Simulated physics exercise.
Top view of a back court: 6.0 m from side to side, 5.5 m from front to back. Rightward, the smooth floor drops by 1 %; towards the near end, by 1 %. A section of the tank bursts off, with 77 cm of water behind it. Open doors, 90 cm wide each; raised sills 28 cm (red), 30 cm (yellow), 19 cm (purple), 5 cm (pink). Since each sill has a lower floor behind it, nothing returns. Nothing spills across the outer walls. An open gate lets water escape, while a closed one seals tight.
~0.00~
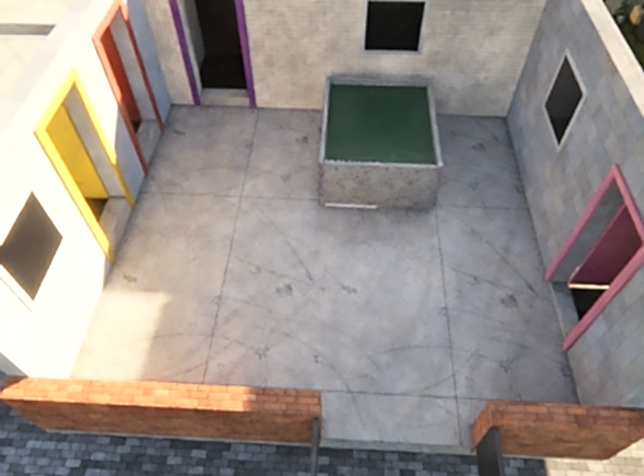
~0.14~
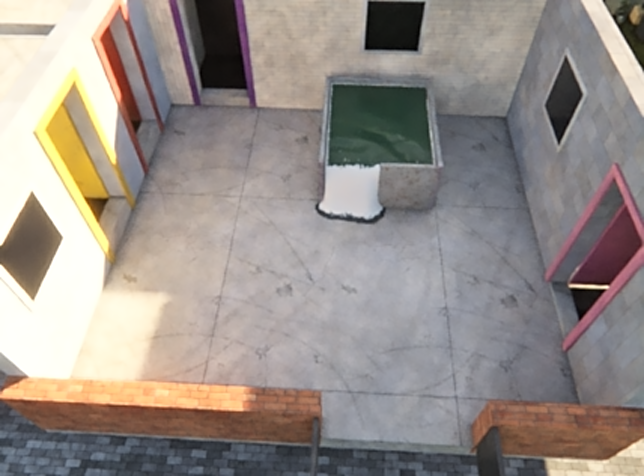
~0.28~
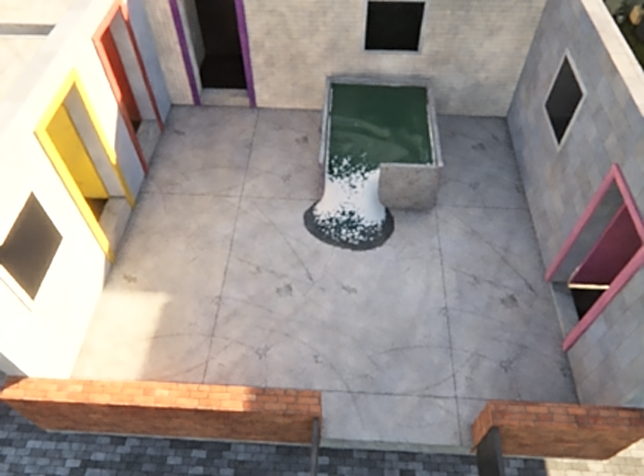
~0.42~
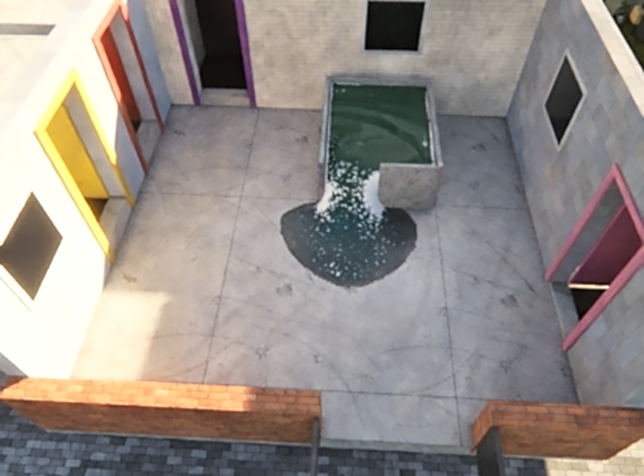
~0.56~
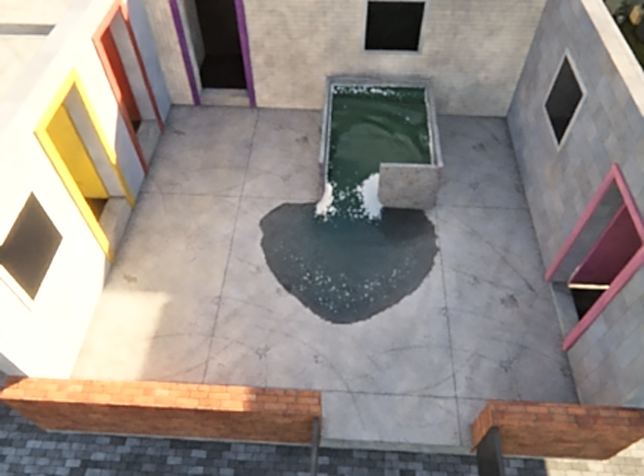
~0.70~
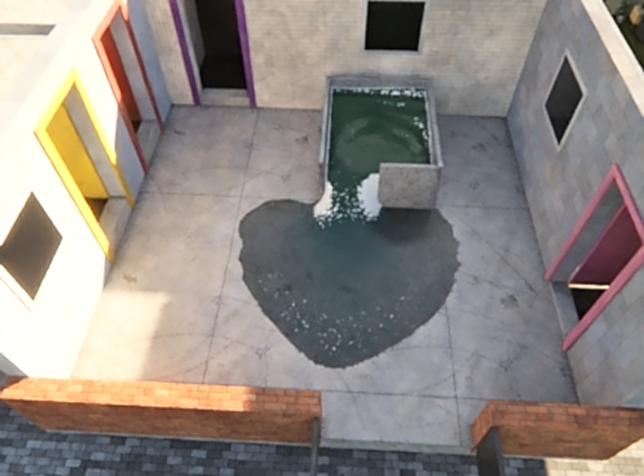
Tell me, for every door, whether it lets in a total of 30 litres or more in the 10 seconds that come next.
My prediction: The red door holds the inflow within the limit; the yellow door holds the inflow within the limit; the purple door holds the inflow within the limit; the pink door holds the inflow within the limit.
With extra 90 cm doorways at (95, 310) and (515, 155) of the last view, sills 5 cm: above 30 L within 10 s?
In the order given, higher then lower.
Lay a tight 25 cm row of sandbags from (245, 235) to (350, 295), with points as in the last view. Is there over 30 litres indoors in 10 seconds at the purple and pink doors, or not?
Purple within the limit, pink exceeded.
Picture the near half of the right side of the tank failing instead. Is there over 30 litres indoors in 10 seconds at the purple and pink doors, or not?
Compared with the limit, purple is lower and pink is higher.
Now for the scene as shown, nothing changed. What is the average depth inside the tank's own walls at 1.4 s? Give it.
About 51 cm.
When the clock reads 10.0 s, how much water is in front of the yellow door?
2.5 cm.
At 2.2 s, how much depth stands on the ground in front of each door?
Depths in cm: Red 0, yellow 1, purple 0, pink 3.
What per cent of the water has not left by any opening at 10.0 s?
About 64 per cent.
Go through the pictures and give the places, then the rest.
The first frame shows still water, 77 cm deep, in the tank at (379, 123).
In the second frame, water pours out at (350, 191) and has run 0.5 m, to (378, 214); typically 6 cm deep outside, 77 cm at the tank's back.
In the third frame, the front is at (366, 245), 0.8 m from the gap at (350, 192); 0.7 m2 of floor is under water; 77 cm left at the back of the tank.
In the fourth frame, water pours out at (350, 193) and has run 1.4 m, to (362, 280); typically 7 cm deep outside, 75 cm at the tank's back.
In the fifth frame, the front is at (338, 318), 2.0 m from the gap at (350, 192); 3.4 m2 of floor is under water; 68 cm left at the back of the tank.
In the sixth frame, the front is at (322, 356), 2.6 m from the gap at (350, 192); 5.2 m2 of floor is under water; 64 cm left at the back of the tank.
After 1.4 s water covers 40 % of the floor and is deepest (36 cm) near (347, 213); red door not reached, yellow door not reached, purple door not reached, pink door not reached.
After 2.2 s water covers 50 % of the floor and is deepest (43 cm) near (62, 401); red door not reached, yellow door not reached, purple door not reached, pink door 3 cm at the sill, 0 L in.
After 3.5 s water covers 50 % of the floor and is deepest (21 cm) near (62, 401); red door not reached, yellow door 5 cm at the sill, 0 L in, purple door not reached, pink door 7 cm at the sill, 0 L in.
After 6.0 s water covers 90 % of the floor and is deepest (12 cm) near (62, 401); red door 3 cm at the sill, 0 L in, yellow door 5 cm at the sill, 0 L in, purple door 8 cm at the sill, 0 L in, pink door 4 cm at the sill, 2 L in.
After 10.0 s water covers 100 % of the floor and is deepest (8 cm) near (530, 427); red door 3 cm at the sill, 0 L in, yellow door 2 cm at the sill, 0 L in, purple door 4 cm at the sill, 0 L in, pink door 4 cm at the sill, 2 L in.
